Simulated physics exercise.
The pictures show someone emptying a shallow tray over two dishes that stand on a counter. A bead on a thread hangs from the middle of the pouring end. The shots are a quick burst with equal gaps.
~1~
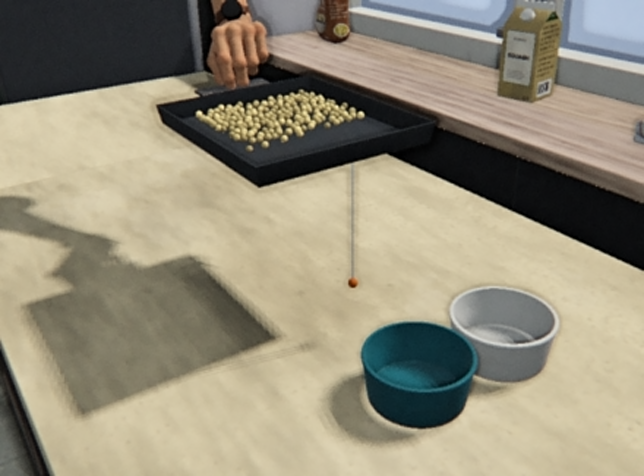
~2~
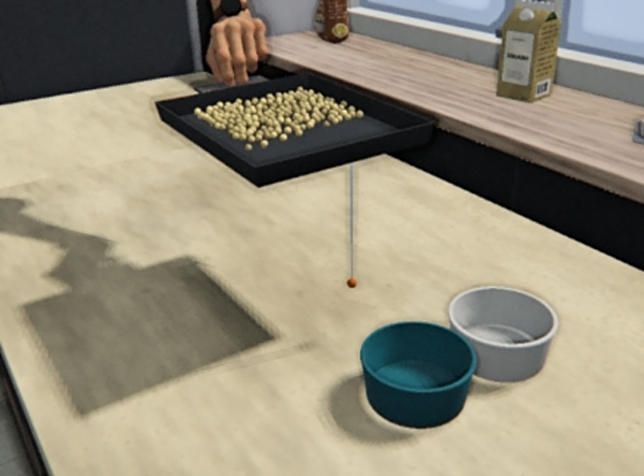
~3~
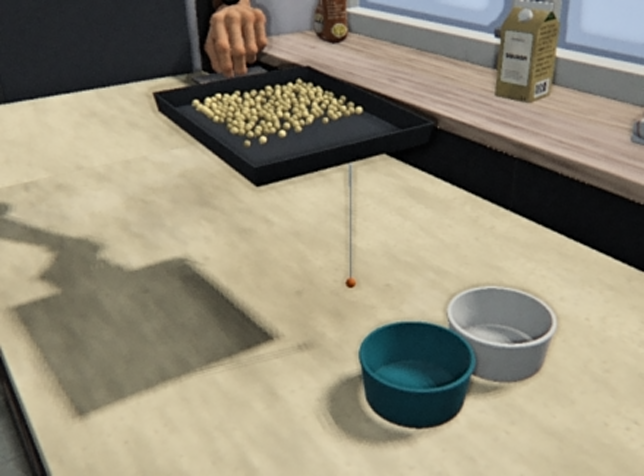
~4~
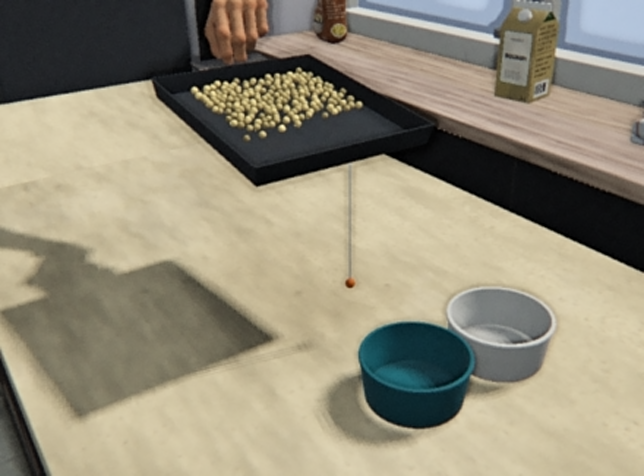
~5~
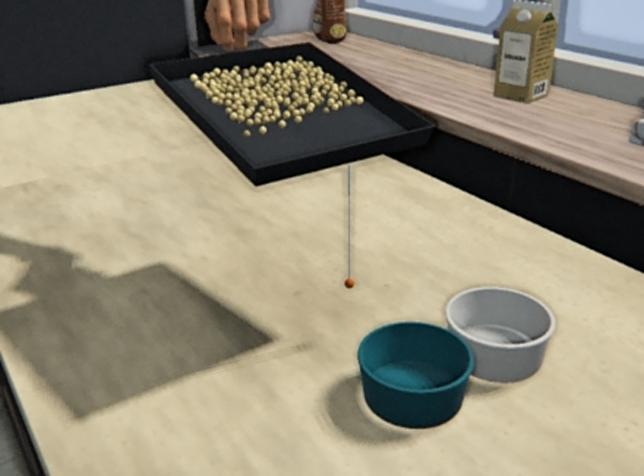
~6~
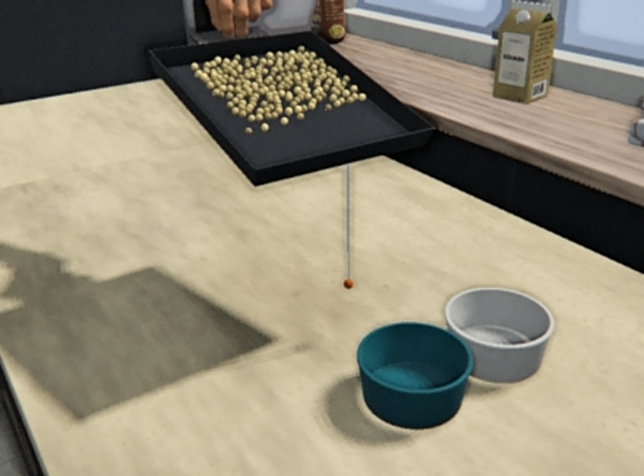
The clip opens on a hand holding a black tray of pale soya beans level above a counter, a red bead hanging on a thread near a teal dish and a white one. The hand gradually raises the far end, tilting the tray toward the viewer, while the beans stay bunched.
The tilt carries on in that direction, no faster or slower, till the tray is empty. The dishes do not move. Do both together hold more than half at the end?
In the dishes lies only the smaller part of it.
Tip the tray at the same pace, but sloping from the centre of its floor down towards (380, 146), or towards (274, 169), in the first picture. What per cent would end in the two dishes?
Near 0 % and 0 %.
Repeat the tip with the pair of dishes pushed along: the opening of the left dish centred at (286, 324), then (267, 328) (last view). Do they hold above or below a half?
The first try: Under half. The second: Not half.
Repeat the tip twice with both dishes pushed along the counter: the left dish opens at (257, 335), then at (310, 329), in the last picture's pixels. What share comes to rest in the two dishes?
About 10 and 70 per cent.
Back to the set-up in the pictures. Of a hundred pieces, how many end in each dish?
Left dish: 10 %, right dish: 10 %.
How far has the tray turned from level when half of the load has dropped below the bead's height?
At some 110 degrees.
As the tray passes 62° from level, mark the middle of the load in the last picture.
Close to (371, 147).
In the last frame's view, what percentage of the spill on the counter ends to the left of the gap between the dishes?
Some 90 per cent.
Shortly afterwards, tray tipped steeply; all but a few on the tray; only a few in the left dish; only a few in the right dish; only a few outside both; only a few in the air.
Next, tray tipped past a quarter turn; near half on the tray; only a few in the left dish; only a few in the right dish; a little outside both; near a third in the air.
Some moments later, tray tipped past a quarter turn; a little in the left dish; a little in the right dish; the bulk outside both.
In the end, tray tipped past a quarter turn; a little in the left dish; a little in the right dish; the bulk outside both.
